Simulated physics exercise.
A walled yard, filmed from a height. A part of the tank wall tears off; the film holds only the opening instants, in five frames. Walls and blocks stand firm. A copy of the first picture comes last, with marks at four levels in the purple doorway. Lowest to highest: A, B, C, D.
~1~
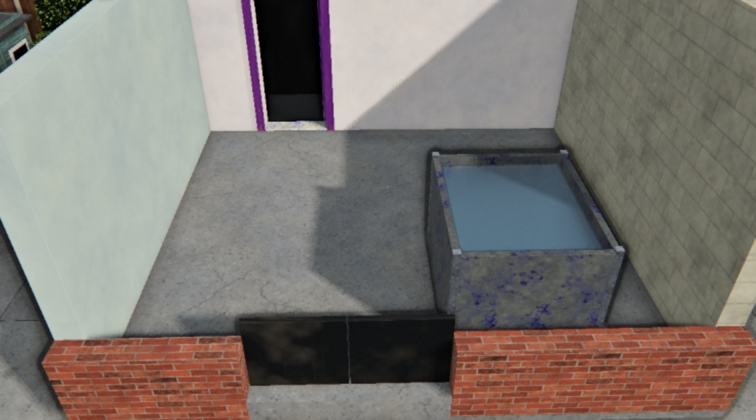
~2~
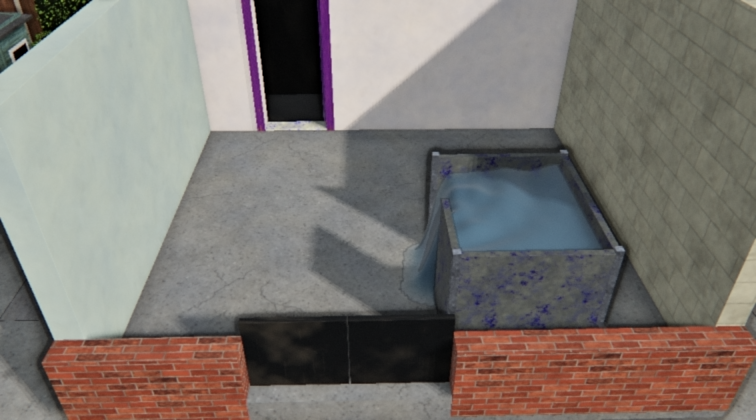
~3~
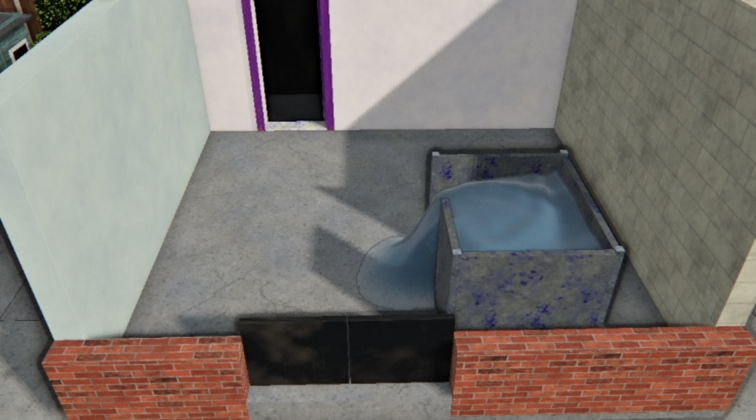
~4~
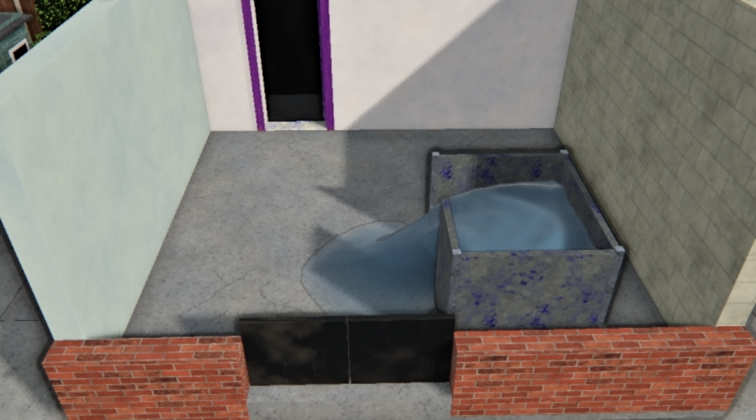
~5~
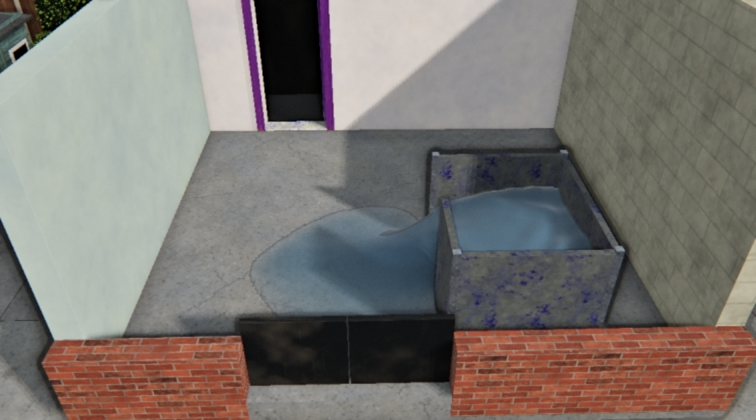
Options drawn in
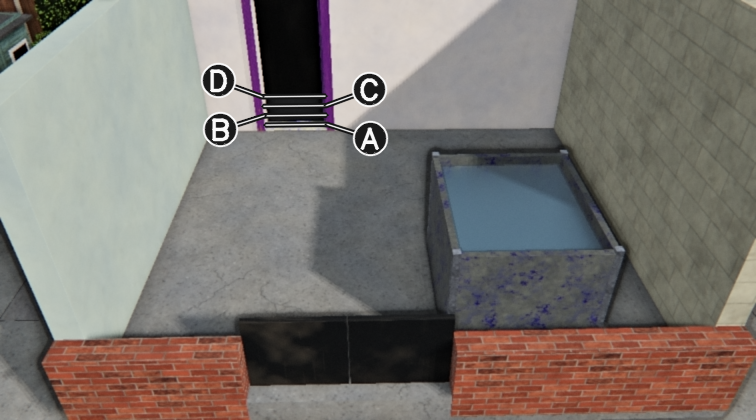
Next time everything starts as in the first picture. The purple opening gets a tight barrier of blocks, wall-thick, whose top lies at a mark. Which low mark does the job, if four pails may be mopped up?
Use mark B.
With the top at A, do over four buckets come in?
Yes, that goes wrong.
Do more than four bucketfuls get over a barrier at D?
No, not at all.
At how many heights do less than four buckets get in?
Three of the four.
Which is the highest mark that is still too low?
A it is.
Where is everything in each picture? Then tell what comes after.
Water in the tank at rest, its middle at (515, 206); foot of the purple doorway at (296, 130); shut gate at (348, 329).
Water covers 1 % of the ground and shows as far out as (419, 297).
Water covers 3 % of the ground and shows as far out as (371, 294).
Water covers 8 % of the ground and shows as far out as (312, 282).
Water covers 14 % of the ground and shows as far out as (263, 260).
On the marked copy, A at (296, 124); B at (295, 115); C at (294, 106); D at (293, 96); from the bottom up A, B, C, D.
For mark A, about 12 bucketfuls get in.
For mark B, a splash gets over, under a bucket.
For mark C, nothing gets over.
For mark D, nothing gets over.
